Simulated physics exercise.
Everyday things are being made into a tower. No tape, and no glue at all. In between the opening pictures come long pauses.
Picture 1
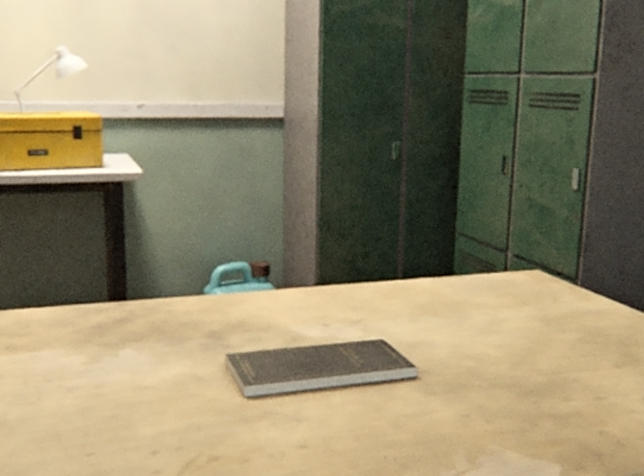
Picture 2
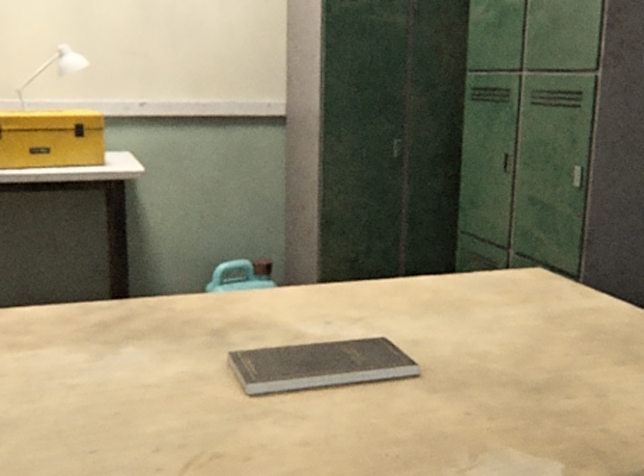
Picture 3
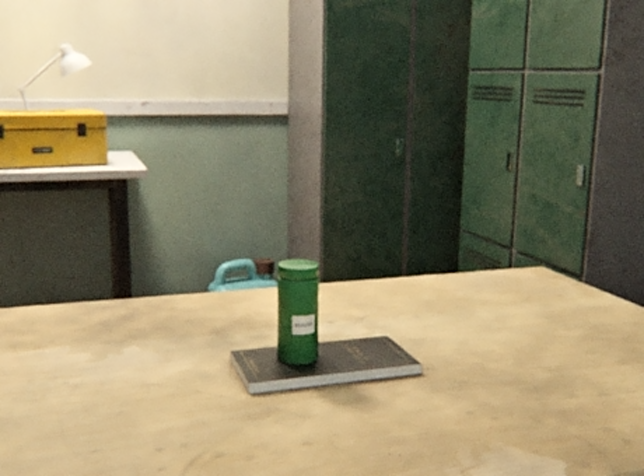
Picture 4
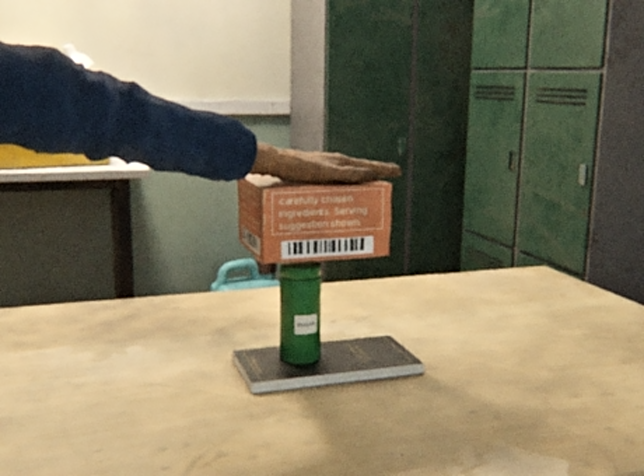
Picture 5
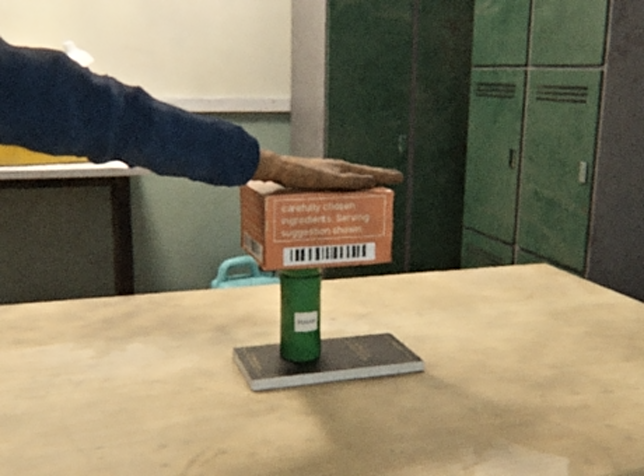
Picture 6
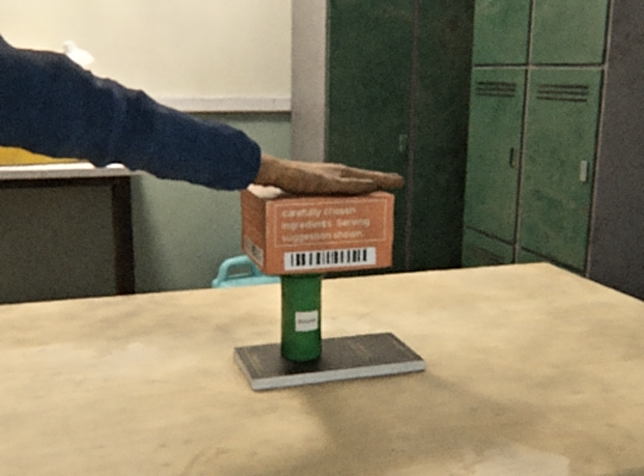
A hand in a dark blue sleeve lowered an orange box slightly onto a green canister, which had appeared on the black book lying on the table, and stayed resting on the box's top.
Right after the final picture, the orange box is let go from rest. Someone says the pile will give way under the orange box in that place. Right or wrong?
Wrong, it holds.
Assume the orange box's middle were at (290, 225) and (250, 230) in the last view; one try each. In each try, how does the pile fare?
So the first time it does not fall and the second time it goes over.
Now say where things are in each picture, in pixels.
The last thing is not in view yet; black book (320, 365), in the first frame.
The last thing is not in view yet; black book (322, 363), in the second frame.
The last thing is not in view yet; black book (324, 362), in the third frame.
Still above its spot; orange box (312, 214); black book (327, 362), in the fourth frame.
Still above its spot; orange box (314, 220); black book (327, 359), in the fifth frame.
In place under the hand; orange box (314, 225); black book (328, 359), in the sixth frame.
Then, 0.20 s after the last picture, nothing has stirred.
Then, 0.40 s after the last picture, orange box resting near (314, 225).
At rest, all 3 in place. Seen from the same camera at the end, orange box near (314, 225). The pile holds.
